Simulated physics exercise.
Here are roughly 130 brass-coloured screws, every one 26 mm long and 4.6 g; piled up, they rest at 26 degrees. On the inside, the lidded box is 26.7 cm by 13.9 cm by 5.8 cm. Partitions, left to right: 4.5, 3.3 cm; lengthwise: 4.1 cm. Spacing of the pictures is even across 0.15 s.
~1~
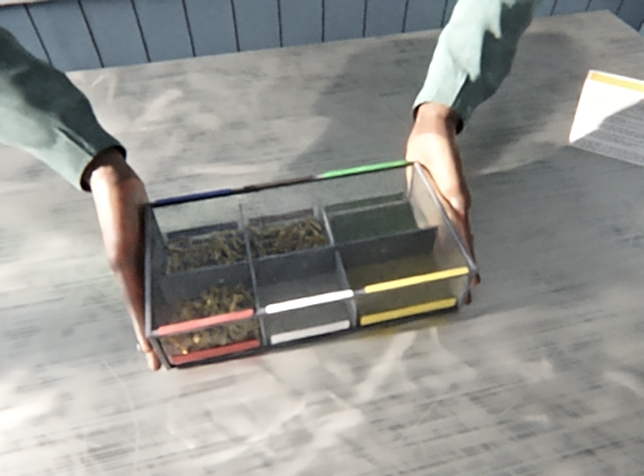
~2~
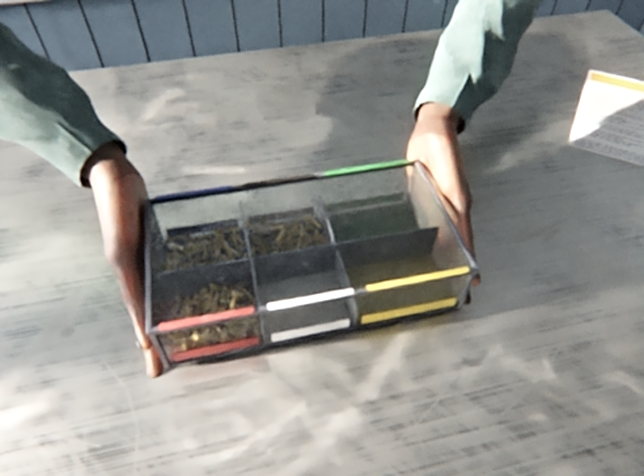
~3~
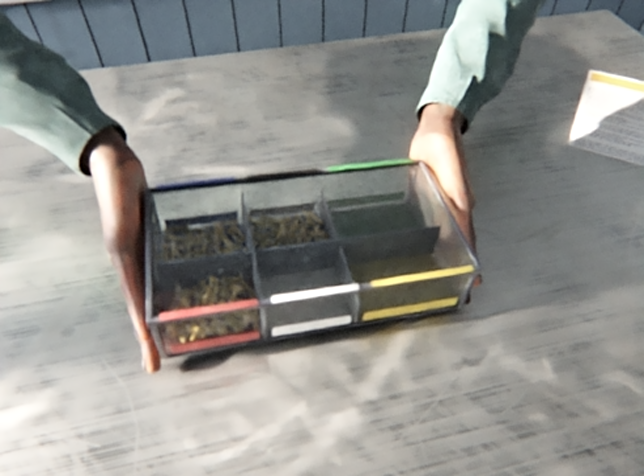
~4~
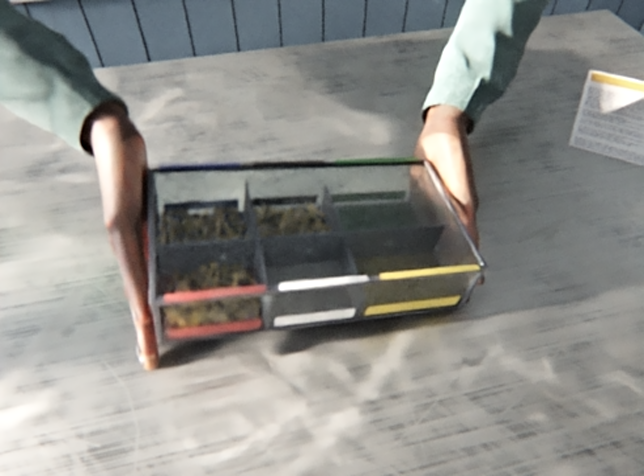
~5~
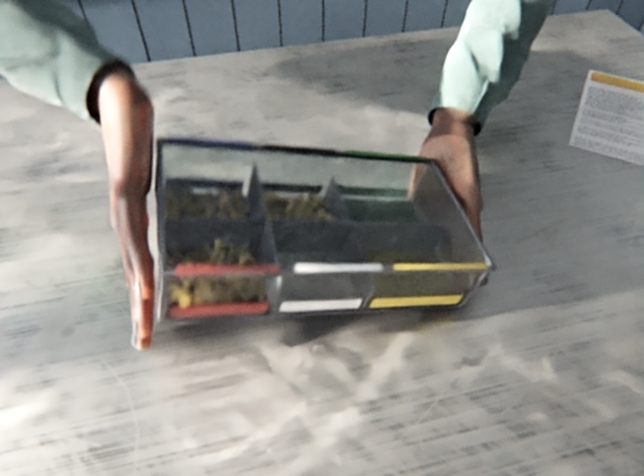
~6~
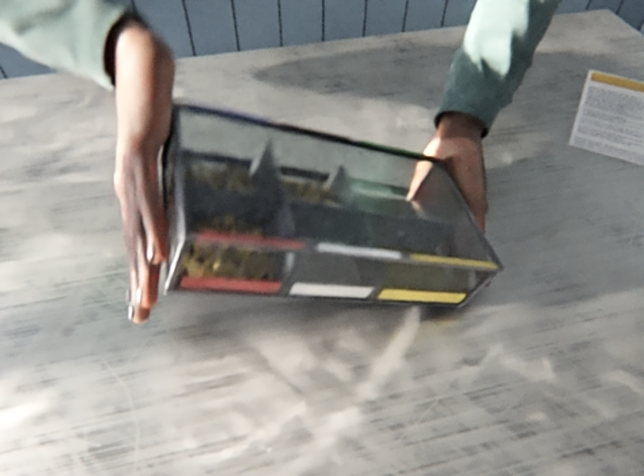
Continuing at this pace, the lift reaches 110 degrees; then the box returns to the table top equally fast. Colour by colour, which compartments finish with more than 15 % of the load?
Red: Yes, blue: Yes, green: Yes, yellow: No, white: No, black: No.
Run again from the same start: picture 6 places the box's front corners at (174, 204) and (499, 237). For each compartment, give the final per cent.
Each compartment ends with, in per cent, red 30, blue 35, green 30, yellow 0, white 0 and black 0.
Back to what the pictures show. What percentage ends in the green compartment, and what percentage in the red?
Green 30, red 35.
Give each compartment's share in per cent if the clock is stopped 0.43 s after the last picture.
Red 35, blue 30, green 20, yellow 0, white 0, black 15.
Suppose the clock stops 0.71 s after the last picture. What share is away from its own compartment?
Close to 40 in a hundred.
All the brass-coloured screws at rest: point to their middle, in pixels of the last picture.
My guess is close to (239, 271).
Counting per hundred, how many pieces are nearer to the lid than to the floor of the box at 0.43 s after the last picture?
90 per cent, give or take.
Then, 0.43 s after the last picture, tilt 109 degrees; red 35 %, blue 30 %, green 20 %, black 15 %.
Then, 0.71 s after the last picture, tilt 46 degrees; red 35 %, blue 30 %, green 30 %, yellow 5 %.
Then, 1.10 s after the last picture, tilt 0 degrees; red 35 %, blue 30 %, green 30 %, yellow 5 %.
In the end, red 35 %, blue 30 %, green 30 %, yellow 5 %, white 0 %, black 0 %.
